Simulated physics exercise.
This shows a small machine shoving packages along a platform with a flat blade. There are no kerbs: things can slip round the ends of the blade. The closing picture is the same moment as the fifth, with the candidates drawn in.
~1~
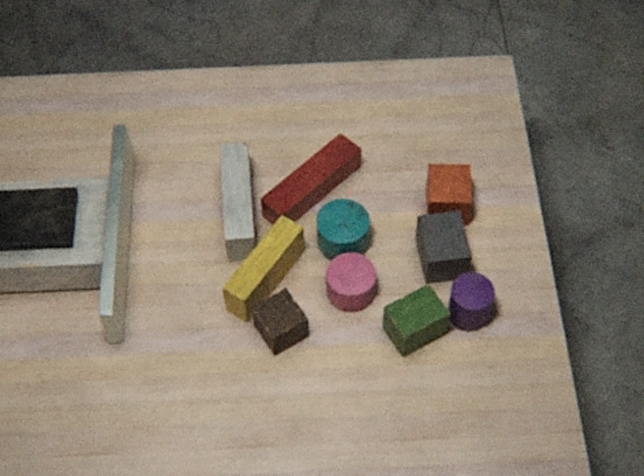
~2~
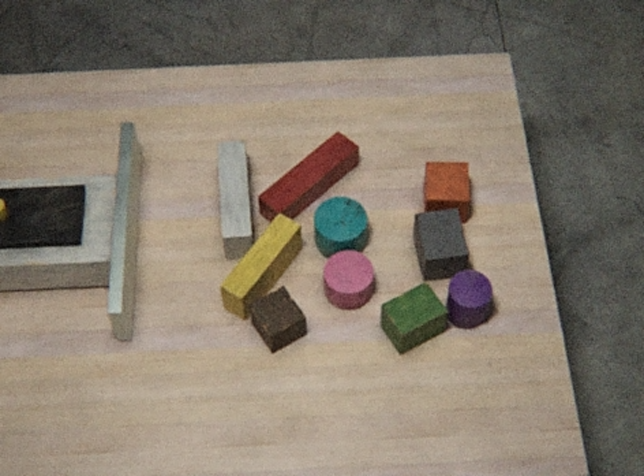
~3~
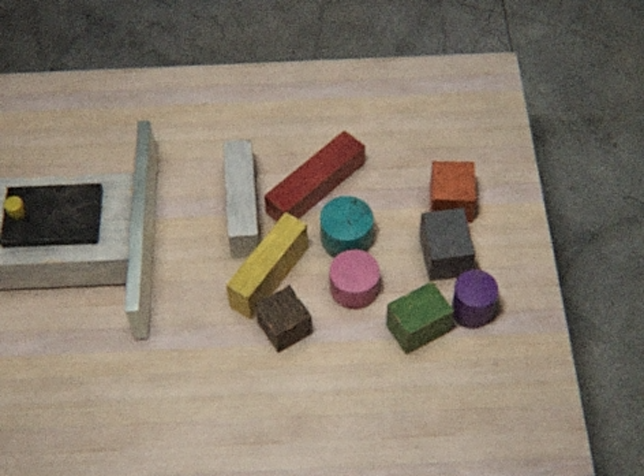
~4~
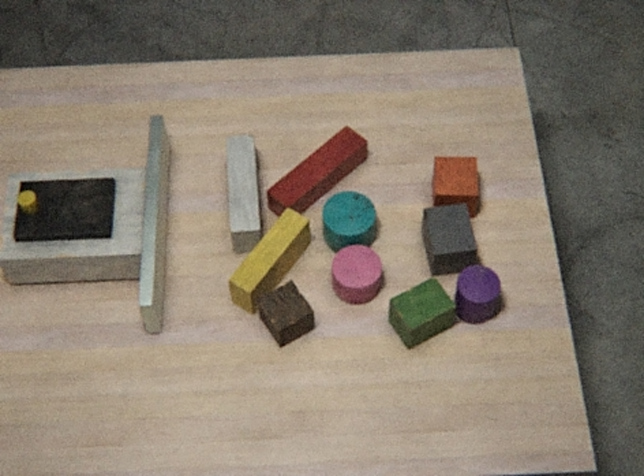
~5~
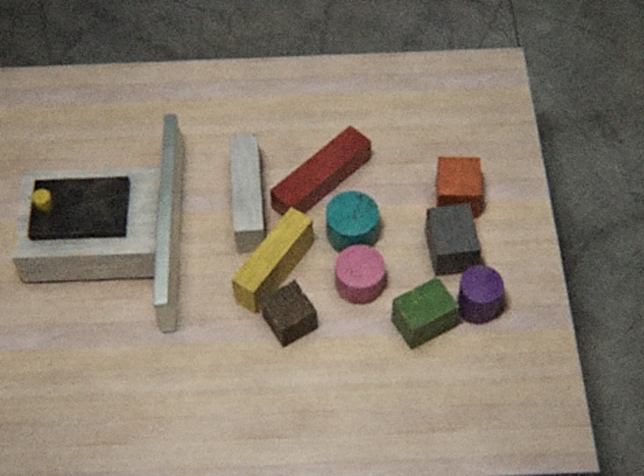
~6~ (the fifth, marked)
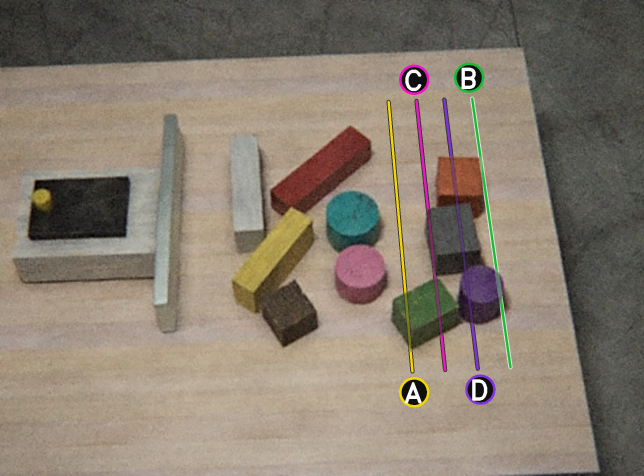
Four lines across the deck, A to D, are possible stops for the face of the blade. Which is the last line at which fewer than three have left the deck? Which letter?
Stop at D.
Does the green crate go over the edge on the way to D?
No.
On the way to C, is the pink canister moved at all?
By then, yes.
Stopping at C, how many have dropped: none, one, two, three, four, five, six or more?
In all, none.
On the marked copy, A at (400, 226); B at (490, 222); C at (430, 225); D at (460, 223).
With D. Early on, robot (193, 202); black crate (305, 324); red bar (346, 167).
Further on, robot (299, 198); orange crate (483, 171); grey crate (490, 247).
At the end, robot (380, 195); turquoise canister (546, 204); purple canister (567, 324); none fallen.
As for the rest, A is within the limit but short; B drops four; C is within the limit but short.
